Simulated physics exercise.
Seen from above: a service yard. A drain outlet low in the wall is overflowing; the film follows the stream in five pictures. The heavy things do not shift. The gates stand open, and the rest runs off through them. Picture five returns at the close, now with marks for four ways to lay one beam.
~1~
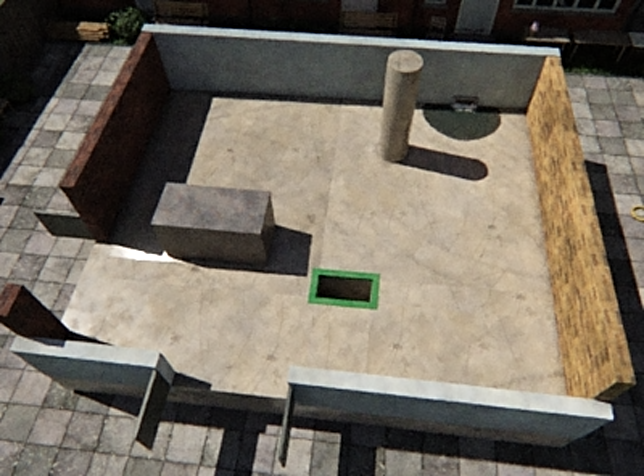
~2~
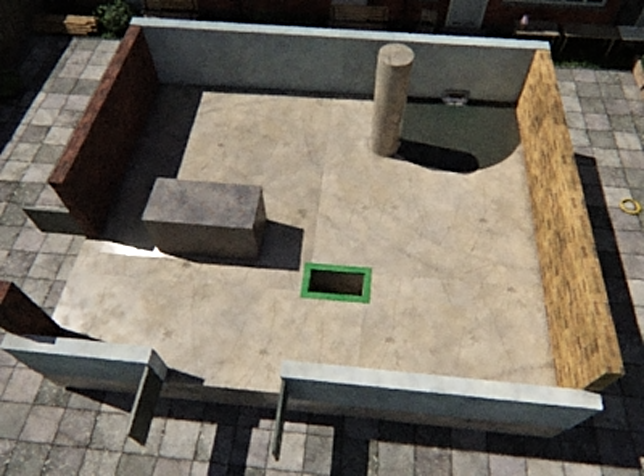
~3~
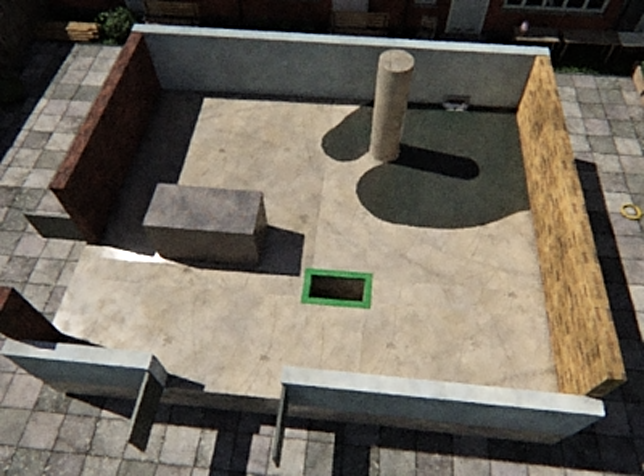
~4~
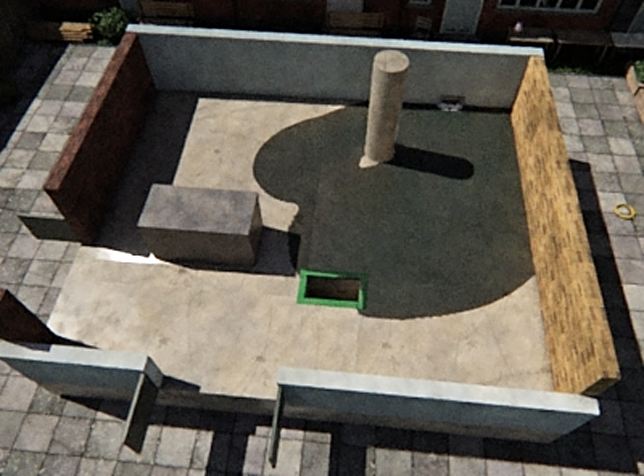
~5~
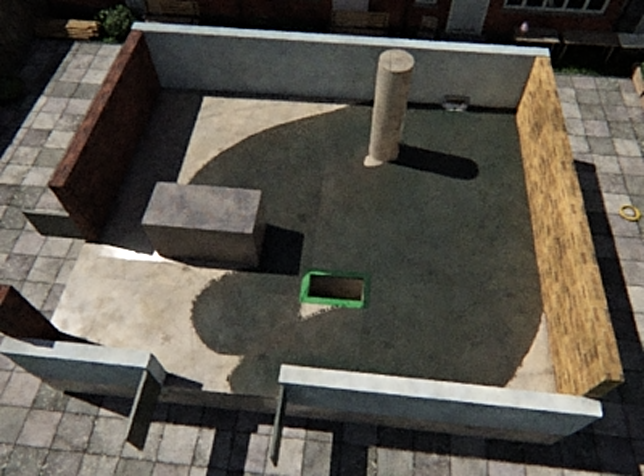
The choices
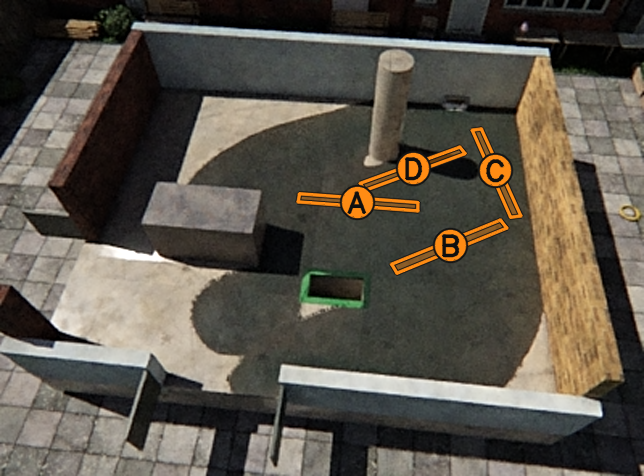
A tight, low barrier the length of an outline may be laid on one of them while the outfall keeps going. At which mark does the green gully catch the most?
Go for B.
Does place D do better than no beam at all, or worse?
Worse.
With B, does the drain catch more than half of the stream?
No.
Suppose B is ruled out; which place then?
That is place C.
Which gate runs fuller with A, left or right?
More leaves on the left.
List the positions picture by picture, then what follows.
Outfall at (465, 102); green gully at (344, 288); open gate at (90, 283); open gate at (234, 378); water covers 3 % of the ground and shows as far out as (428, 120); green gully still dry.
Water covers 10 % of the ground and shows as far out as (416, 160); green gully still dry.
Water covers 21 % of the ground and shows as far out as (384, 214); green gully still dry.
Water covers 41 % of the ground and shows as far out as (382, 310); green gully taking water.
Water covers 63 % of the ground and shows as far out as (216, 332); green gully taking water.
On the marked copy, A from (298, 197) to (417, 206); B from (394, 268) to (503, 224); C from (476, 129) to (515, 216); D from (362, 186) to (462, 150).
With A, about 11 % of the stream runs into the green gully, about 89 % out by the gates.
With B, about 37 % of the stream runs into the green gully, about 63 % out by the gates.
With C, about 23 % of the stream runs into the green gully, about 76 % out by the gates.
With D, about 10 % of the stream runs into the green gully, about 90 % out by the gates.
